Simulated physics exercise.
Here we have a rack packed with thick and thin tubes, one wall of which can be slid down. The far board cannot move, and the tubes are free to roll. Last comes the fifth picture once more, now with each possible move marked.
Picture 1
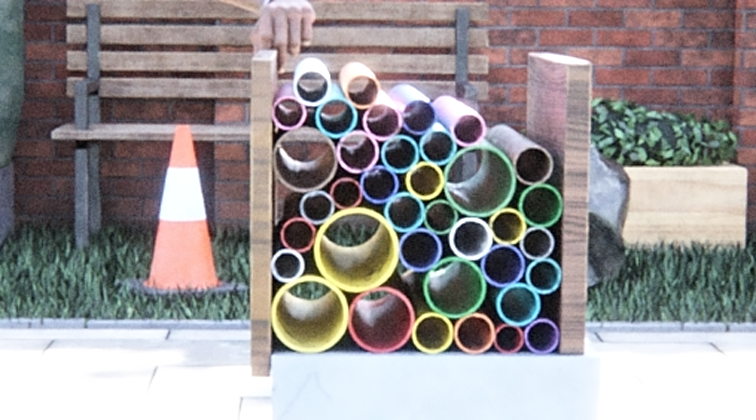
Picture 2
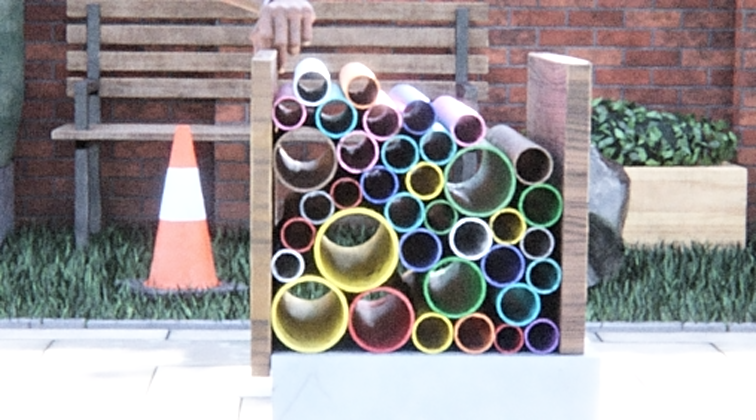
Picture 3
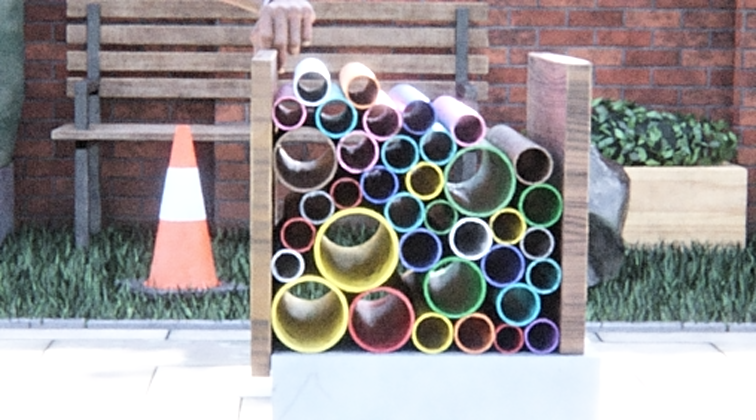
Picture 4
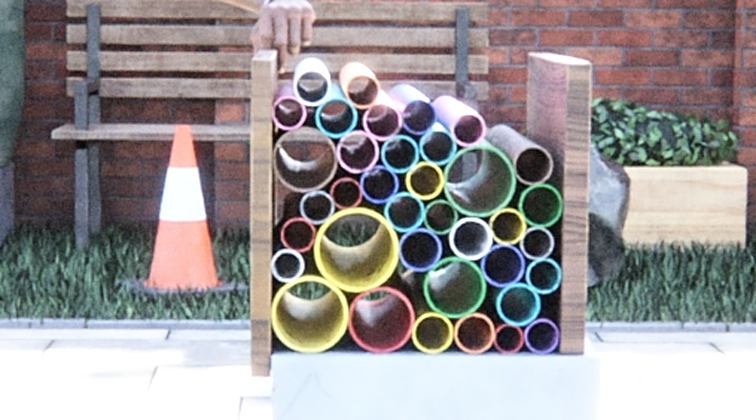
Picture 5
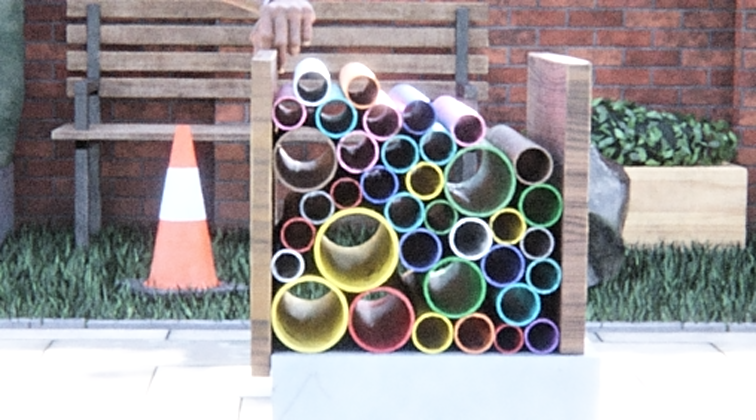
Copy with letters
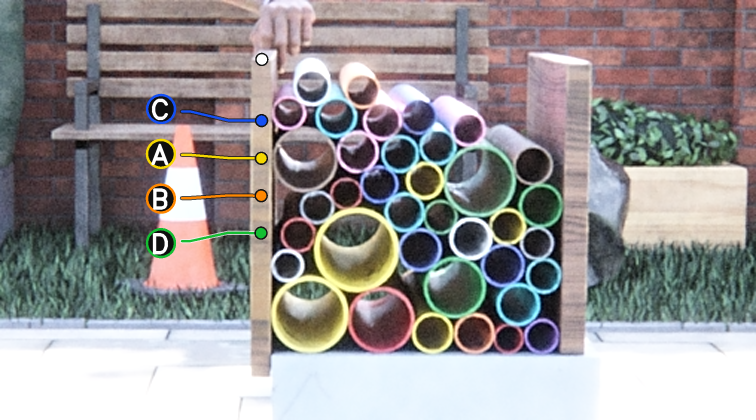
A hand rests on the left board of a rack of colourful tubes, and nothing moves.
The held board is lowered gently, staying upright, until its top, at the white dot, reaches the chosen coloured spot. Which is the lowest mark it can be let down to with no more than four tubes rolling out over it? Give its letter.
No lower than B.
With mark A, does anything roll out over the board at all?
Yes.
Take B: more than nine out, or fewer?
Fewer than nine.
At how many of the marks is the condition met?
Three of the four.
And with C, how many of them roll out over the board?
The count is none.
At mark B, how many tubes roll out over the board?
At B the number is two.
On the marked copy, A at (261, 158); B at (261, 196); C at (262, 121); D at (261, 233); the white dot at (262, 60).
With B. Early on, top of the board (273, 124).
Further on, top of the board (272, 195).
At the end, top of the board (272, 195), two out over the board.
As for the rest, A two out over the board; C none out over the board; D more than four out over the board.
